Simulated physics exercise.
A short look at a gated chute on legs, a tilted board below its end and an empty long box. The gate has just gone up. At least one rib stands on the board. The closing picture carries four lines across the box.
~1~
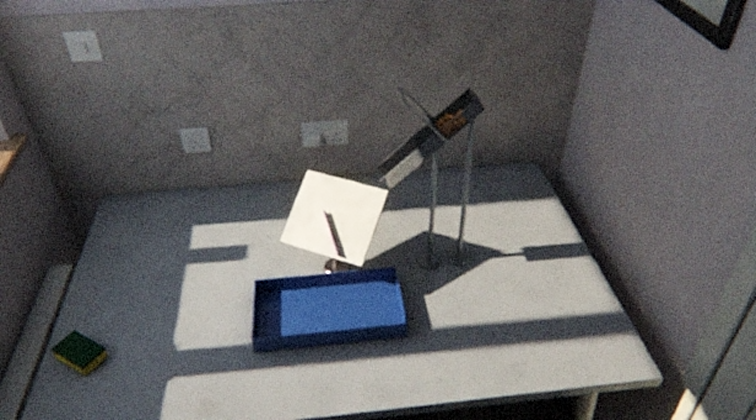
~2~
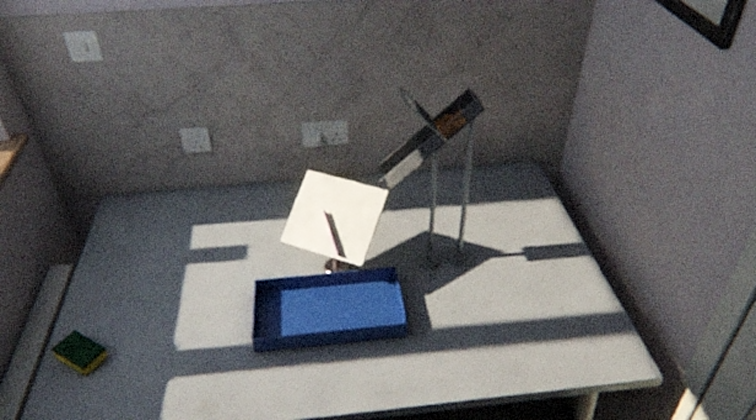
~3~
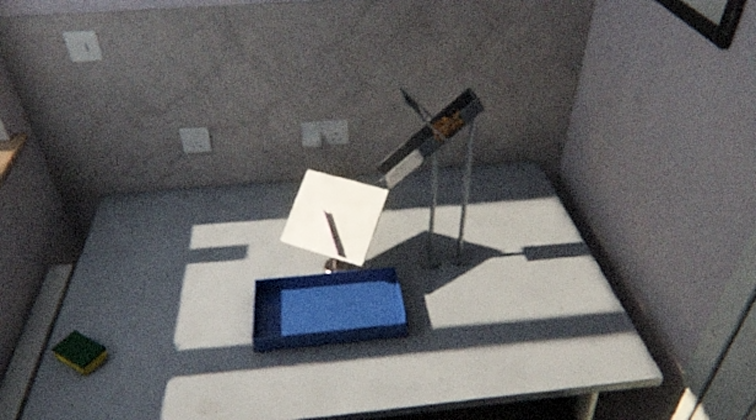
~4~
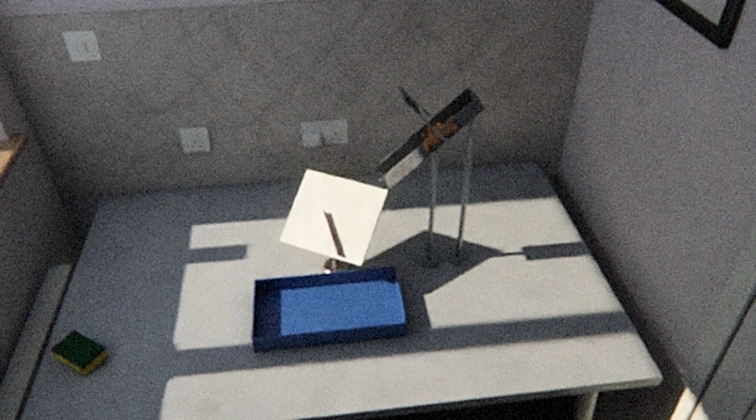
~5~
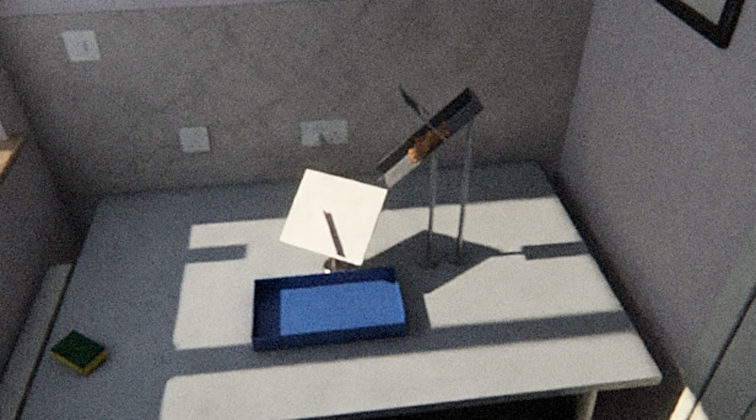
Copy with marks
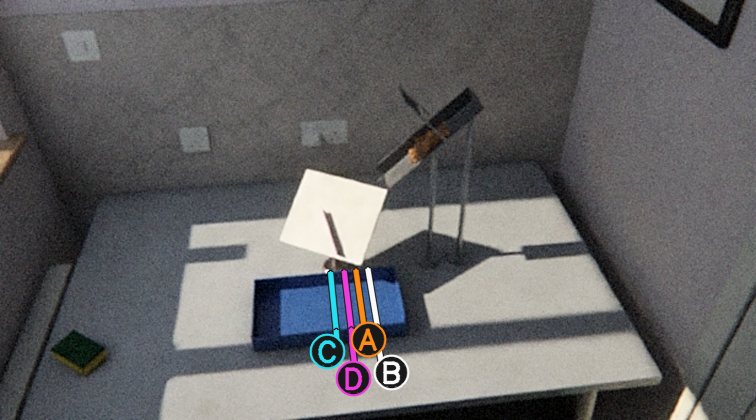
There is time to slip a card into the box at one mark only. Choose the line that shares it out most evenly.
Take D.
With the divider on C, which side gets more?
More lands on the right.
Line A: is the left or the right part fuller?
Left.
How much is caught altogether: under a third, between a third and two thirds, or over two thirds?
About that: Over two thirds.
On the marked copy, line A crosses the front rim at (364, 327); line B crosses the front rim at (377, 326); line C crosses the front rim at (336, 330); line D crosses the front rim at (351, 328).
With A, of what is caught, nearly all on the left of the divider, a small part on the right.
With B, of what is caught, nearly all on the left of the divider, a stray few on the right.
With C, of what is caught, a small part on the left of the divider, most on the right.
With D, of what is caught, about half on the left of the divider, about half on the right.
